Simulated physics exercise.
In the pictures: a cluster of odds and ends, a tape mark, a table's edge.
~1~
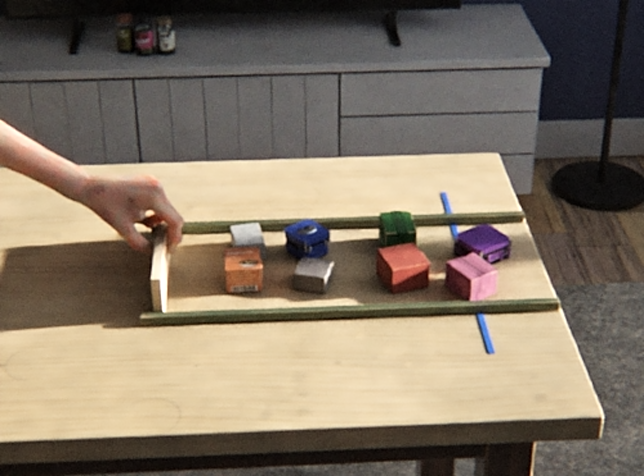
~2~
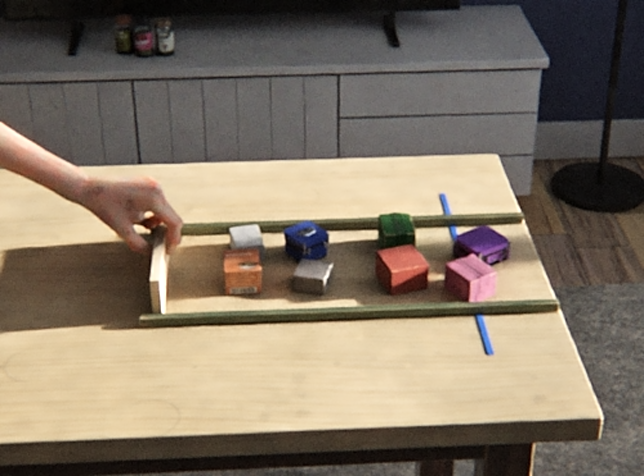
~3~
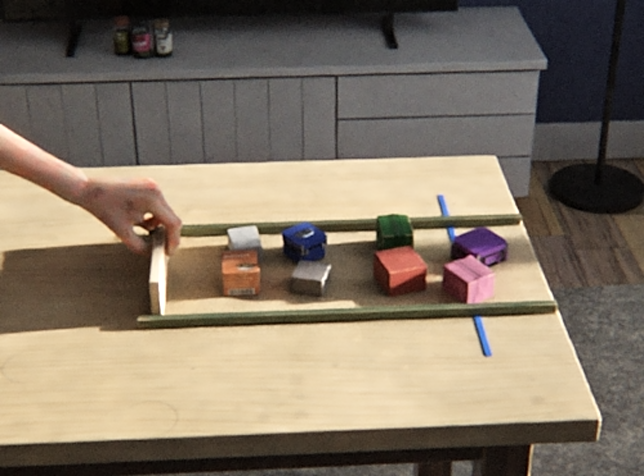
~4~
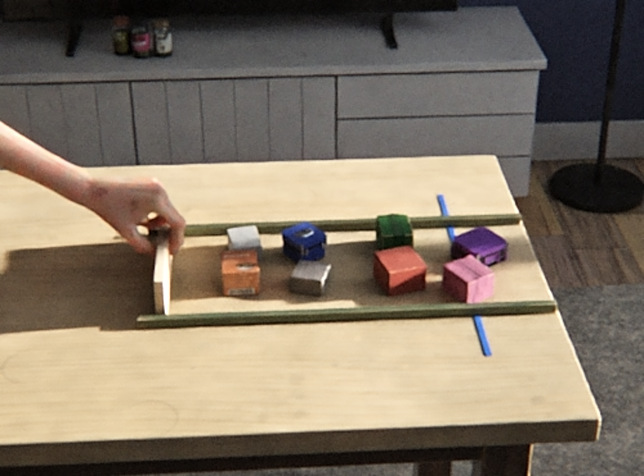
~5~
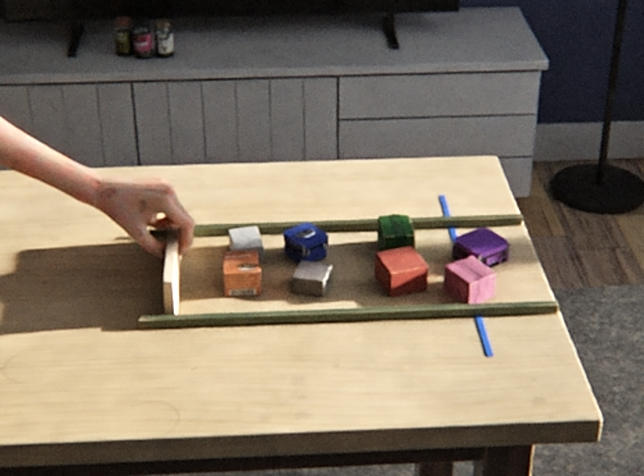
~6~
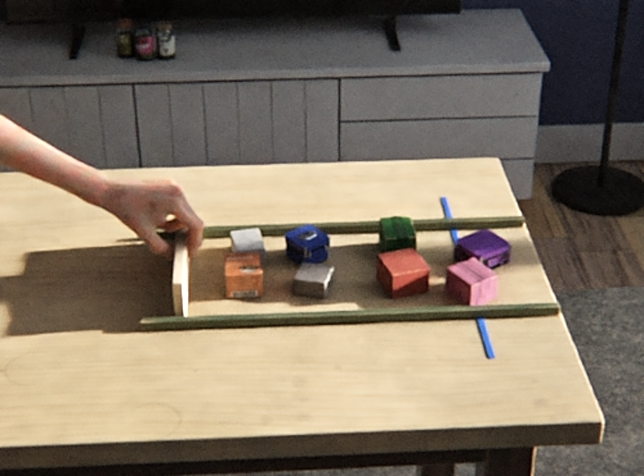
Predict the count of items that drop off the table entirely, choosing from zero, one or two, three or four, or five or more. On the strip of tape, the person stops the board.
The fallen count comes to three or four.
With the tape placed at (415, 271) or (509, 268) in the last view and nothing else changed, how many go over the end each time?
0 and 6.
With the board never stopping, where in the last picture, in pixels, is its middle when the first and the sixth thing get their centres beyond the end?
Its middle is near (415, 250) and then near (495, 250).
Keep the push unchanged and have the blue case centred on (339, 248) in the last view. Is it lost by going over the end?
Well, from there it is not lost.
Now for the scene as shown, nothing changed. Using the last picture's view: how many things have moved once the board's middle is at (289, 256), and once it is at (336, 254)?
At the first spot 4, then 7.
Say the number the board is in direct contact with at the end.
2 in contact.
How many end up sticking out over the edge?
Things overhanging at the end: 0.
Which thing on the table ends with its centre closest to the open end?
That's the grey block.
Soon after, none off yet; purple case at rest near (482, 252); pink box at rest near (471, 283); green box at rest near (398, 240).
Then, none off yet; purple case moved a little near (496, 253); pink box moved about its own width near (509, 287); green box moved about its own width near (449, 238).
By the end, the number that fall off is three or four; fallen, red block, green box, pink box and purple case.
